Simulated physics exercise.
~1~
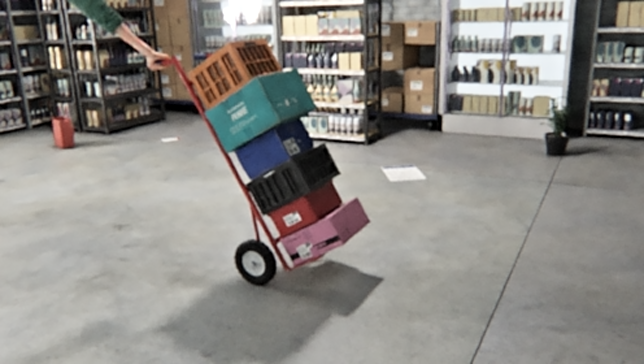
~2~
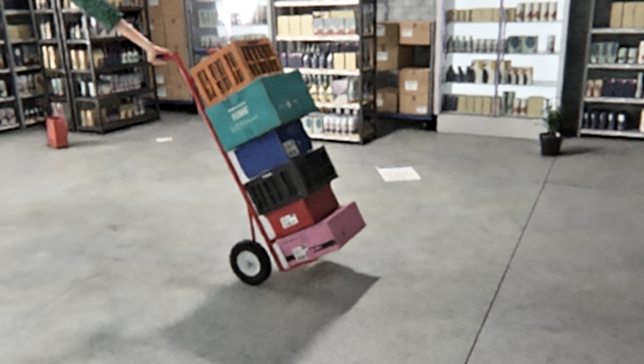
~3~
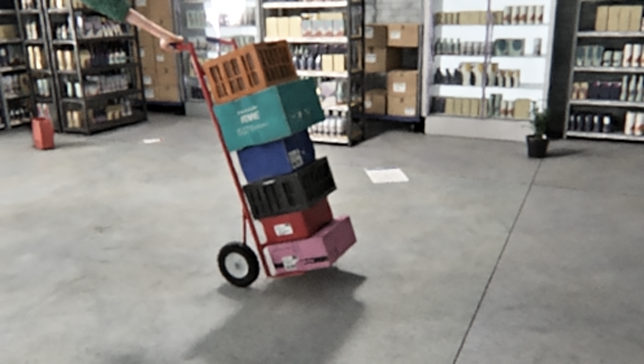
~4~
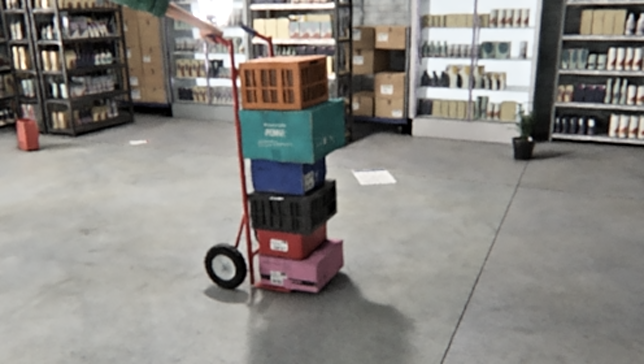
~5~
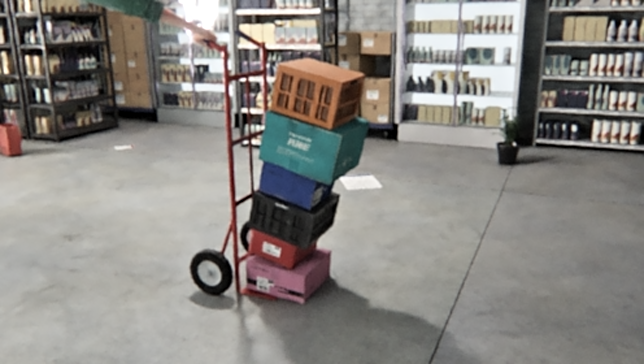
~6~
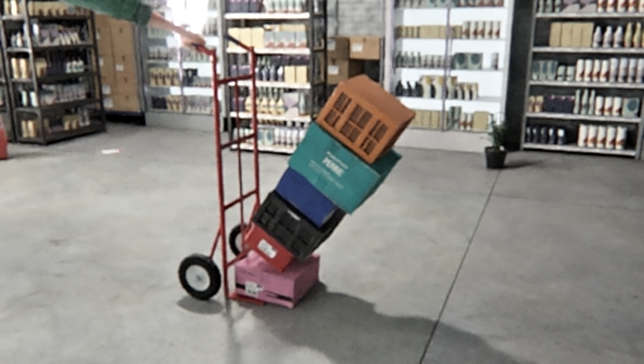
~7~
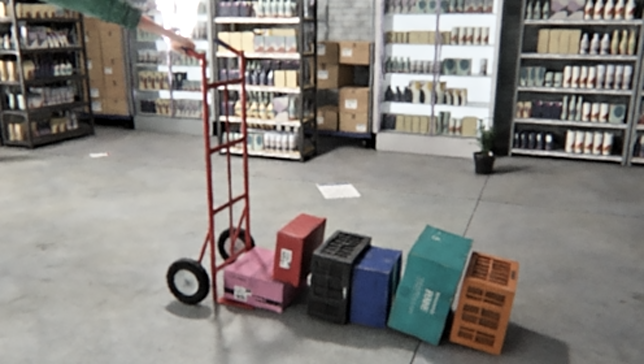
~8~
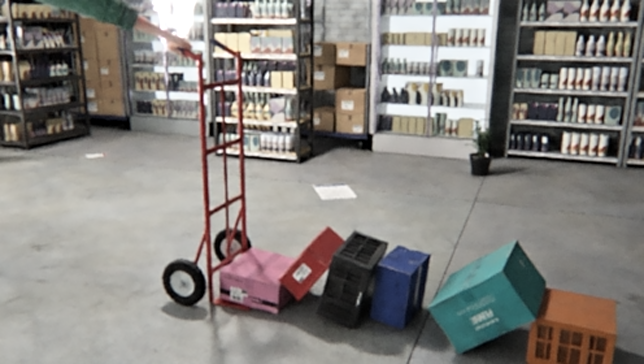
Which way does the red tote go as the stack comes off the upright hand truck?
The red tote moves to the right, tipping off the pink parcel and away from the truck.
A red hand truck, leaning back to the left with a stack of colourful boxes and crates, stands on a grey concrete floor, seen from the side in a room lined with stocked shelves. A green-sleeved arm at the upper left holds its handle and swings it upright. As the truck stops, the stack above the pink parcel tips right and topples. The blue box, black crate, turquoise parcel and orange crate end on the floor in a row to the right. The red tote leans steeply beside the pink parcel, which stays at the truck's base.
